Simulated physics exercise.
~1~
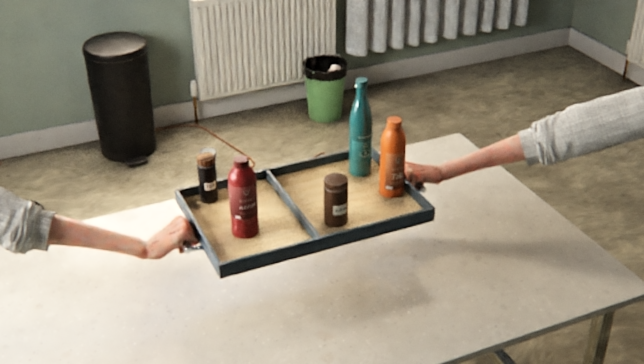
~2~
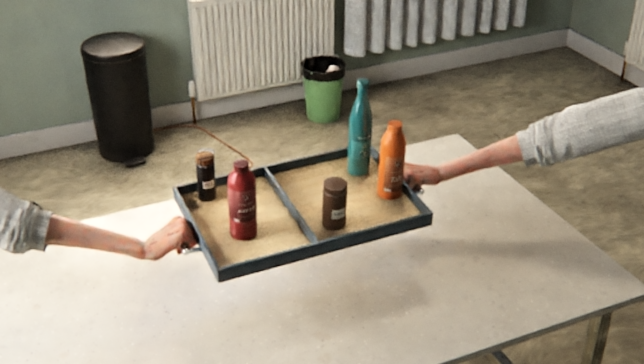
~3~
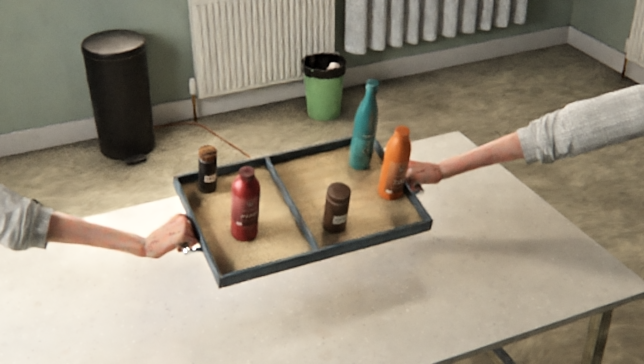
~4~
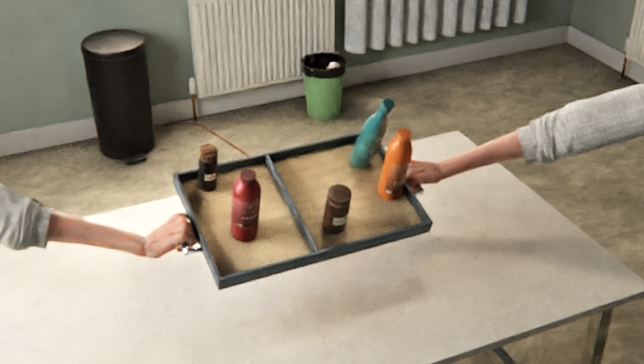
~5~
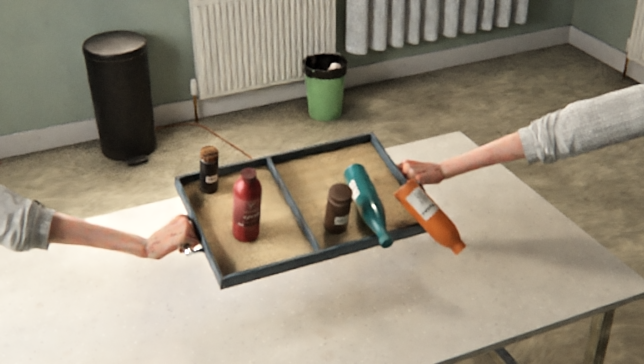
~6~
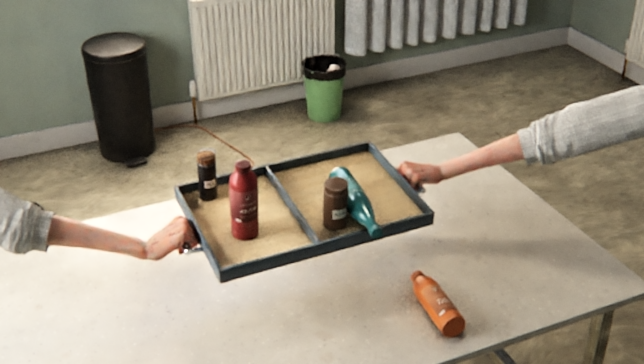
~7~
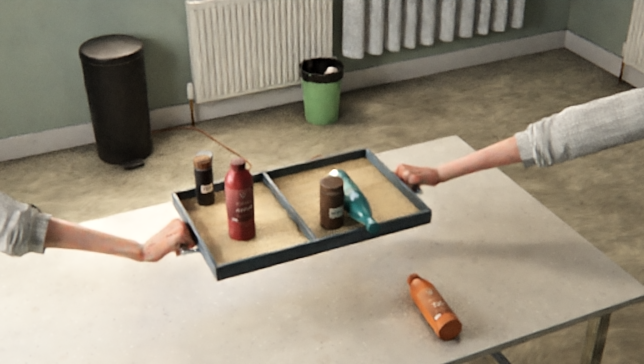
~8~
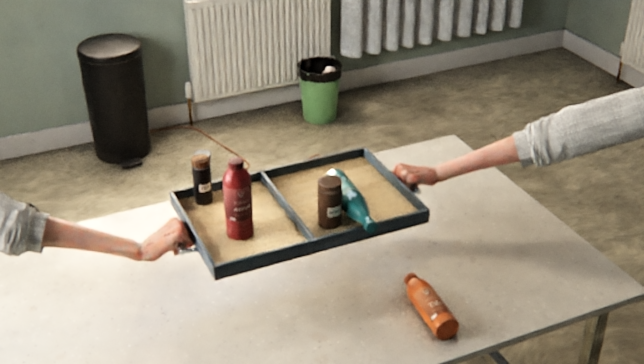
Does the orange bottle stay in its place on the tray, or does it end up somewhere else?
It ends up somewhere else. It tips over the near edge of the tray and comes to rest on its side on the white table below.
